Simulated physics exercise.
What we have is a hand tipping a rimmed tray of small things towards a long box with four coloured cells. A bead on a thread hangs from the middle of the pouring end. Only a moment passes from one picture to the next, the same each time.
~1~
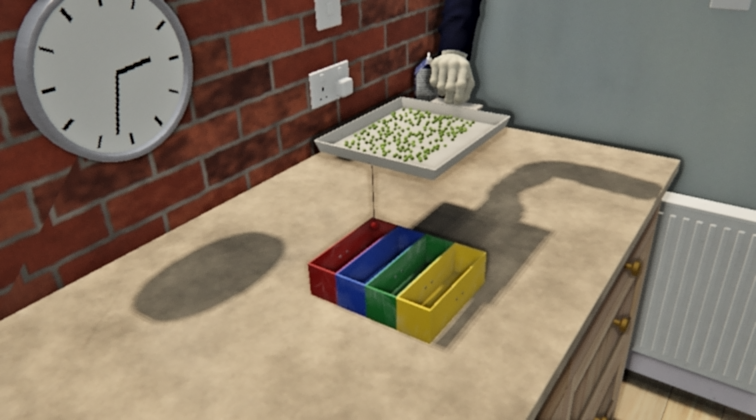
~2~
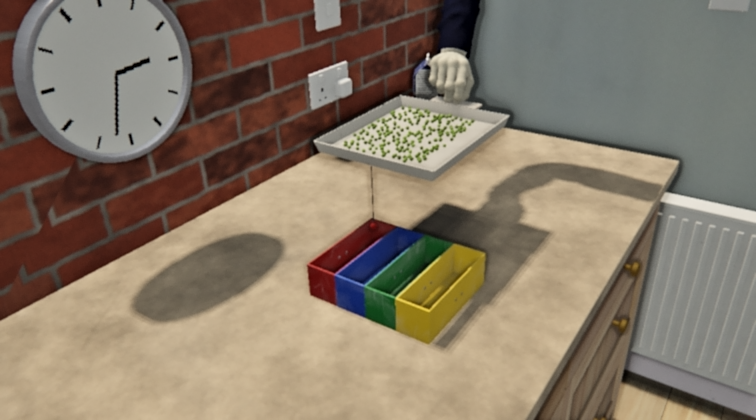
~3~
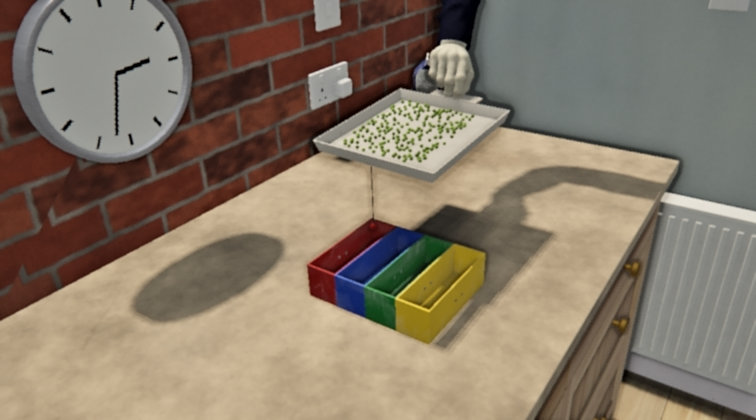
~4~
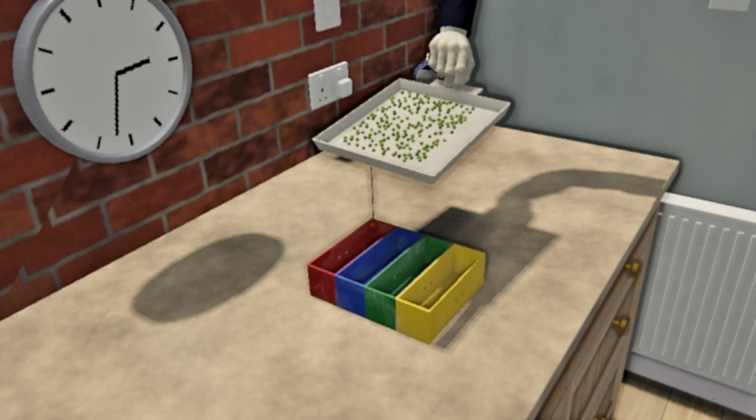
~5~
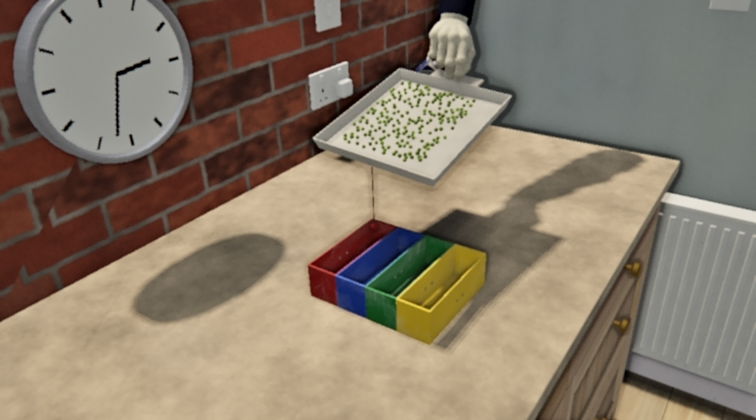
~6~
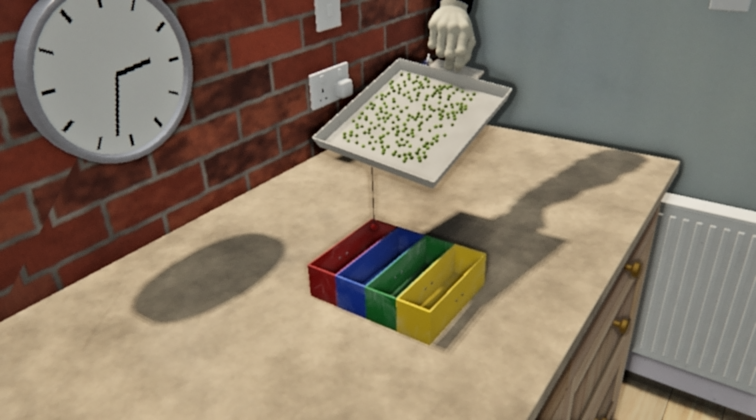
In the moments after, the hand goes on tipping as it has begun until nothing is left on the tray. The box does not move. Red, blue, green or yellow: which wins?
Fullest: The green cell.
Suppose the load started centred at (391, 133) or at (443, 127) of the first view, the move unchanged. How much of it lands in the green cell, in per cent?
First some 60, then 80 per cent.
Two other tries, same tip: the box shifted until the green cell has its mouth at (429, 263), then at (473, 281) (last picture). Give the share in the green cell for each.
In turn 60 and 0 in a hundred.
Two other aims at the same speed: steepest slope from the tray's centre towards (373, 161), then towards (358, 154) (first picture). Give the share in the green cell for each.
Near 0 % and 0 %.
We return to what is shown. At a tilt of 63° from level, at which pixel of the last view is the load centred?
At about (411, 179).
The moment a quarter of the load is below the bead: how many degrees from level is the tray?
Around 90° of tilt.
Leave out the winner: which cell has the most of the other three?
In second place: The blue cell.
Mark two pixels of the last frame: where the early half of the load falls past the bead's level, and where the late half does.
Around (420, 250) and then (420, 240).
Just after the last frame, tray tipped steeply; the larger part on the tray; about a tenth in the green cell; just a few in the yellow cell; about a tenth falling or outside the box.
A moment on, tray tipped past a quarter turn; roughly a quarter on the tray; roughly a third in the green cell; about a tenth in the blue cell; just a few in the yellow cell; roughly a quarter falling or outside the box.
Further on, tray tipped past a quarter turn; roughly two thirds in the green cell; roughly a quarter in the blue cell; about a tenth in the yellow cell; just a few in the red cell; just a few falling or outside the box.
When it is over, tray tipped past a quarter turn; roughly two thirds in the green cell; roughly a quarter in the blue cell; about a tenth in the yellow cell; just a few in the red cell; just a few outside the box.
